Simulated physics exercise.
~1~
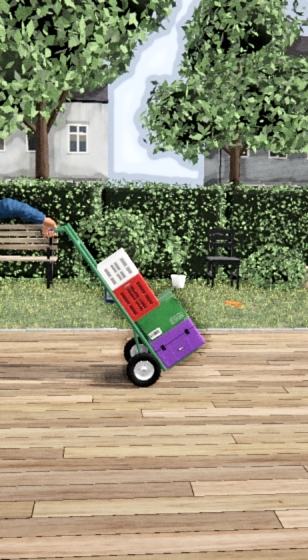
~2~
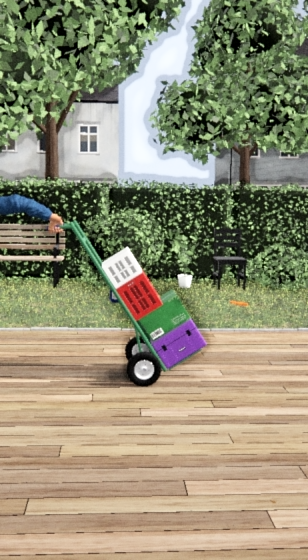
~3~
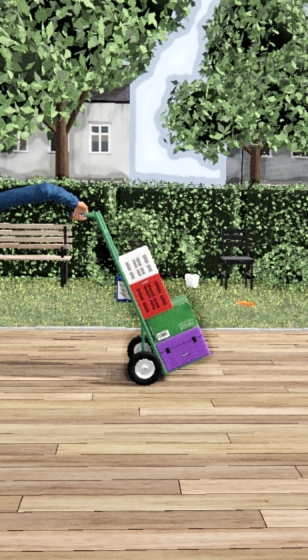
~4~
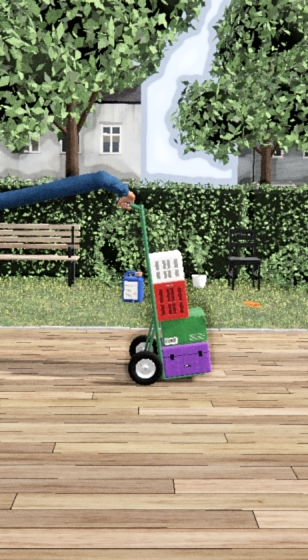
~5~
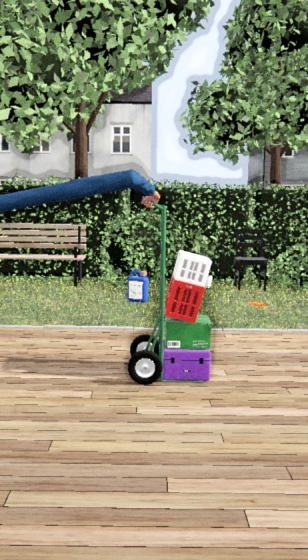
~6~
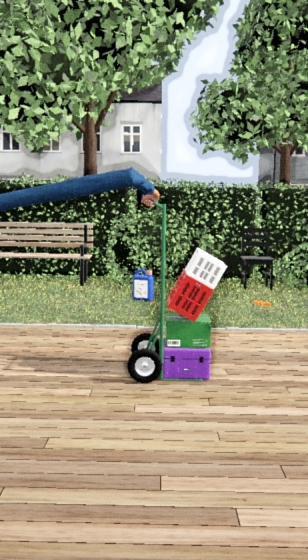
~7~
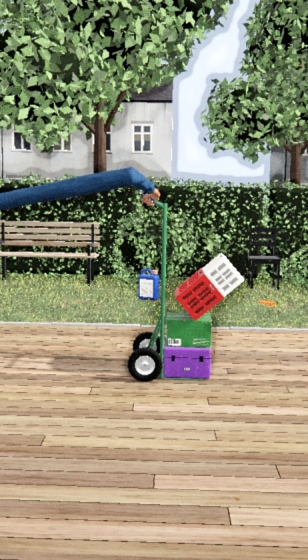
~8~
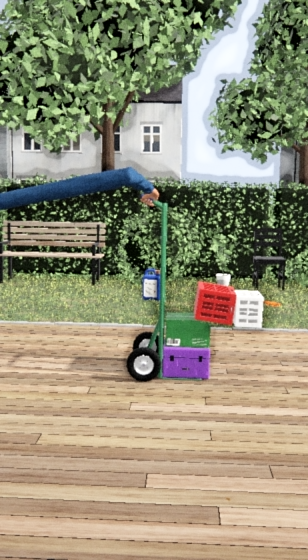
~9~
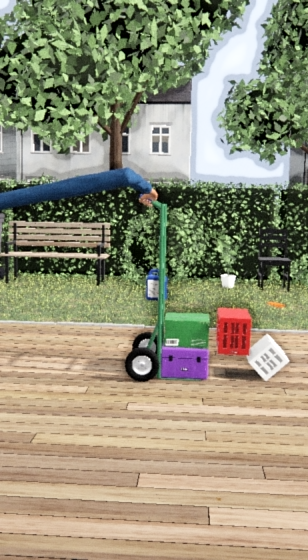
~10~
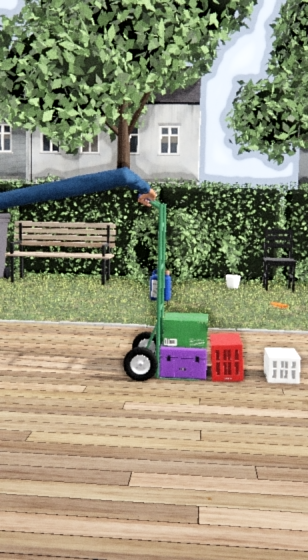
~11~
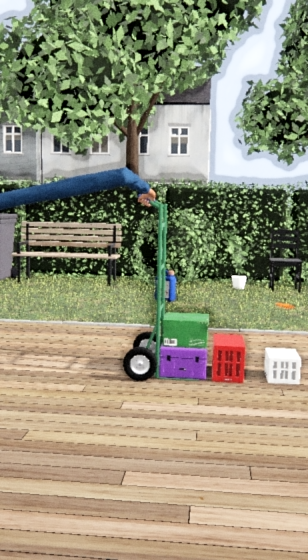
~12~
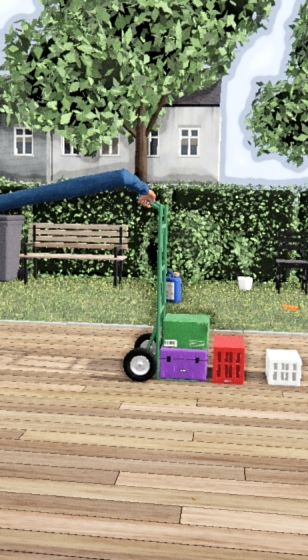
On a plank-floored terrace before a grass strip, a hedge, a bench and trees, seen from the side, a green hand truck leans back to the left, held by a blue-sleeved arm. It carries a purple toolbox at the bottom, then a green box, a red crate and a white crate on top. The arm swings the truck upright, and it stops with its plate flat. The red and white crates tip forward together, topple off to the right and drop to the planks. They end upright beside the truck, red nearer, while the green box stays on the toolbox.
